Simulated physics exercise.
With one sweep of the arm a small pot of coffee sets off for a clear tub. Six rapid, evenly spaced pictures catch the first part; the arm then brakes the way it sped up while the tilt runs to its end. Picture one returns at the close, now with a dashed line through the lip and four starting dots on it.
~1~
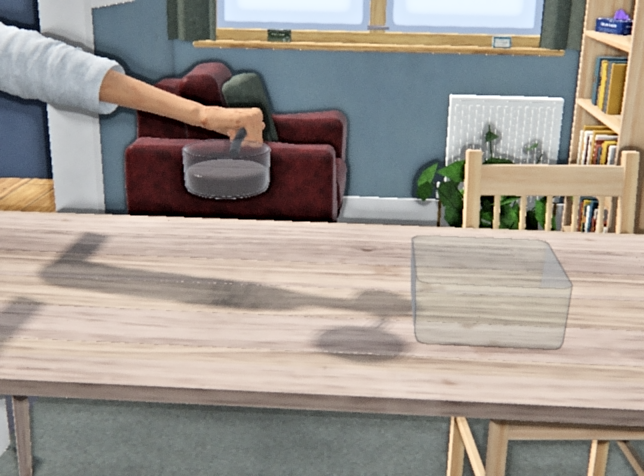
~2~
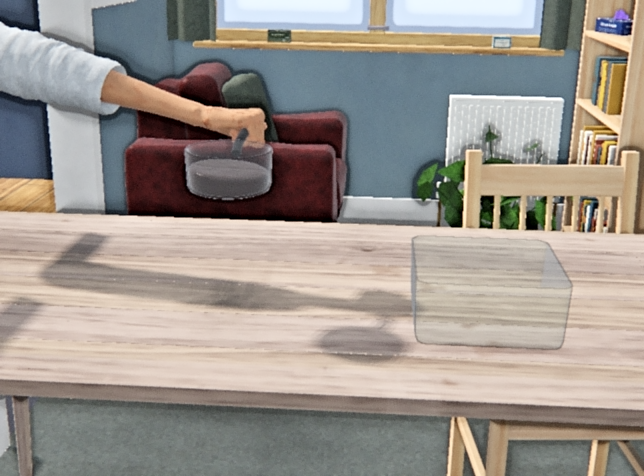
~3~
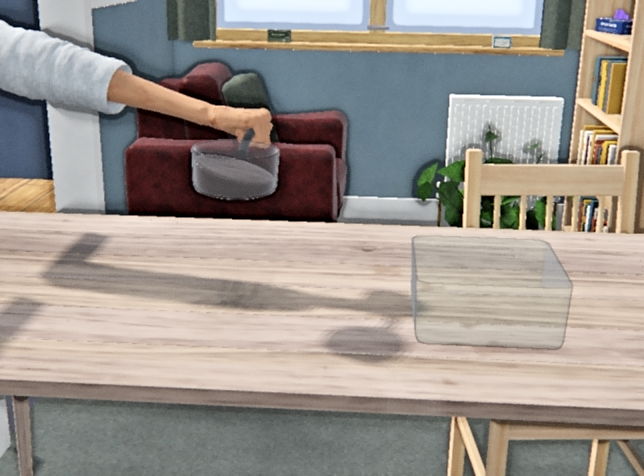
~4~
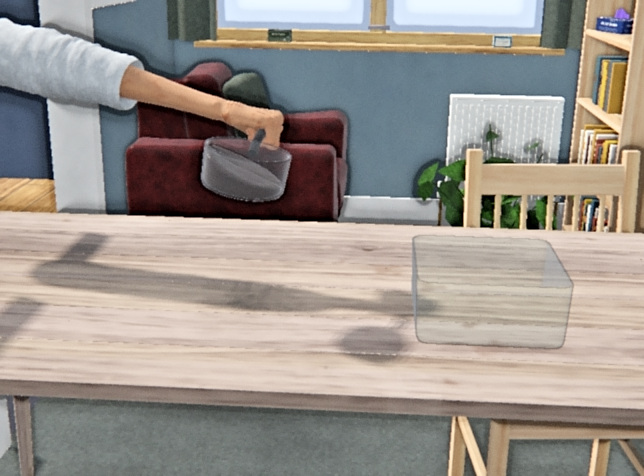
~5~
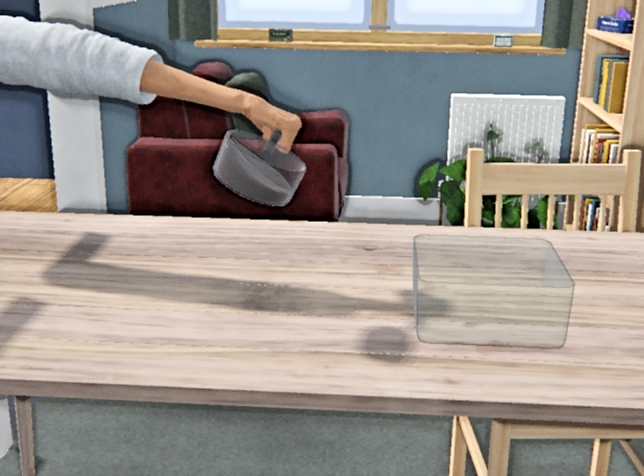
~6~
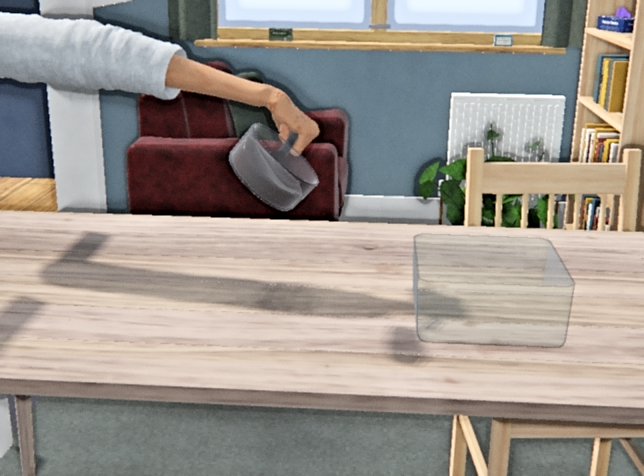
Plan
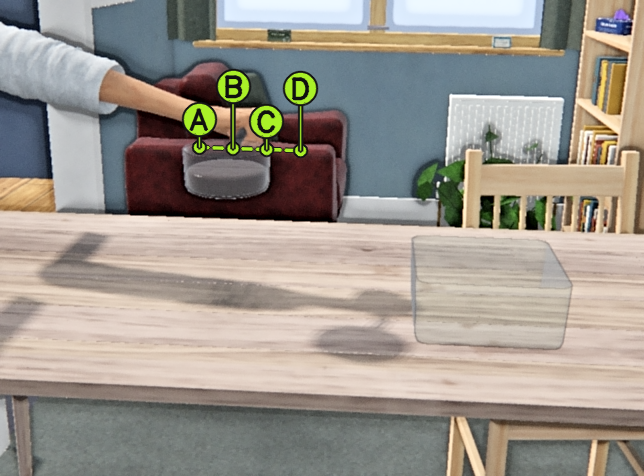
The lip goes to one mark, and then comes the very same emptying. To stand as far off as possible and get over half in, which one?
The limit is D.
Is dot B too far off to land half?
Yes.
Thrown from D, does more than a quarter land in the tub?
Yes, it does.
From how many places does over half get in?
One.
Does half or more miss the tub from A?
Yes, it does.
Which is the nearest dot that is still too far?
The answer is C.
On the marked copy, A at (199, 147); B at (233, 148); C at (266, 149); D at (300, 150).
For dot A, about 0 % lands in the tub, 99 % falls short.
For dot B, about 0 % lands in the tub, 97 % falls short and 3 % goes beside or beyond.
For dot C, about 24 % lands in the tub, 72 % falls short and 4 % goes beside or beyond.
For dot D, about 75 % lands in the tub, 10 % falls short and 14 % goes beside or beyond.
